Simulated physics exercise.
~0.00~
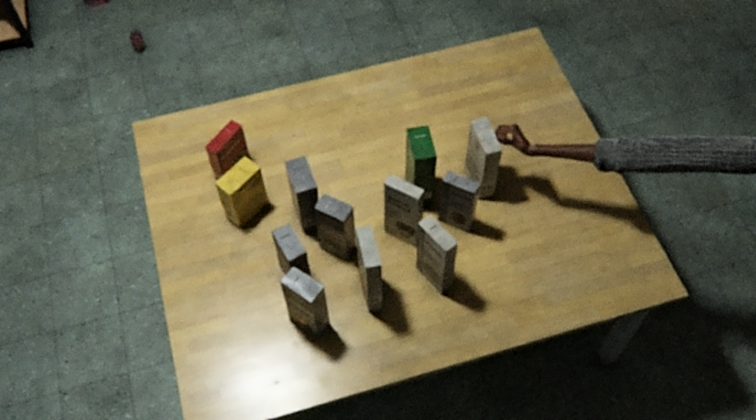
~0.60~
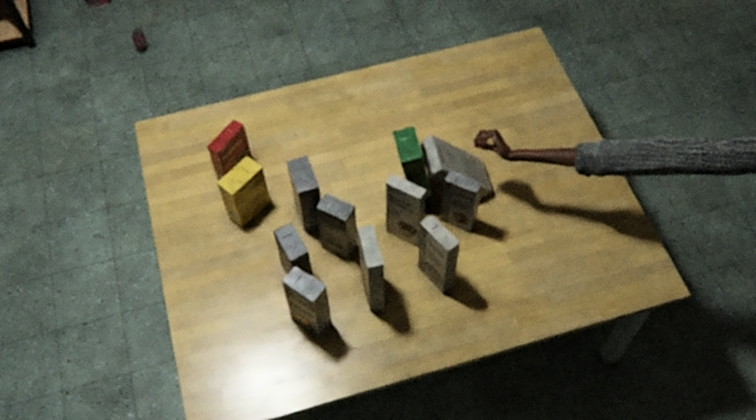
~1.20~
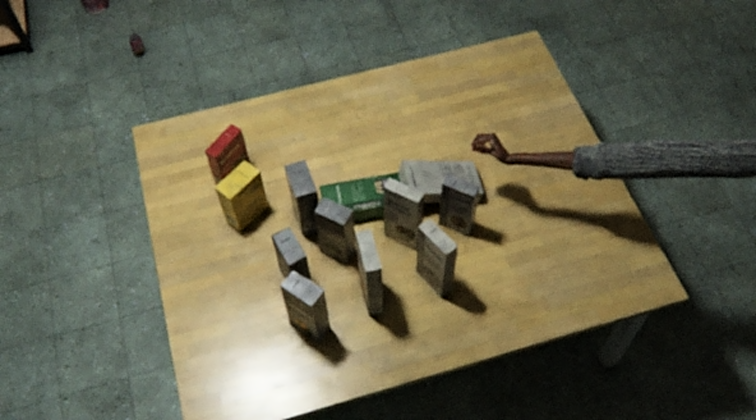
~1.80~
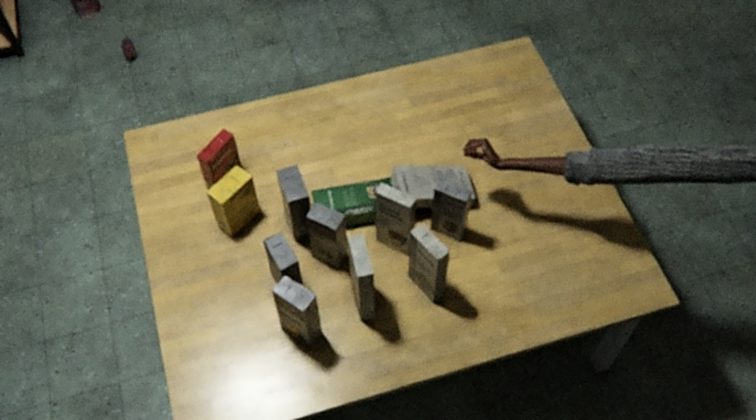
On a wooden table, a hand at the right tipped a pale box leftward into the green one beside it, and both toppled and lay flat, while the red box, the yellow box and the remaining grey ones stayed standing.
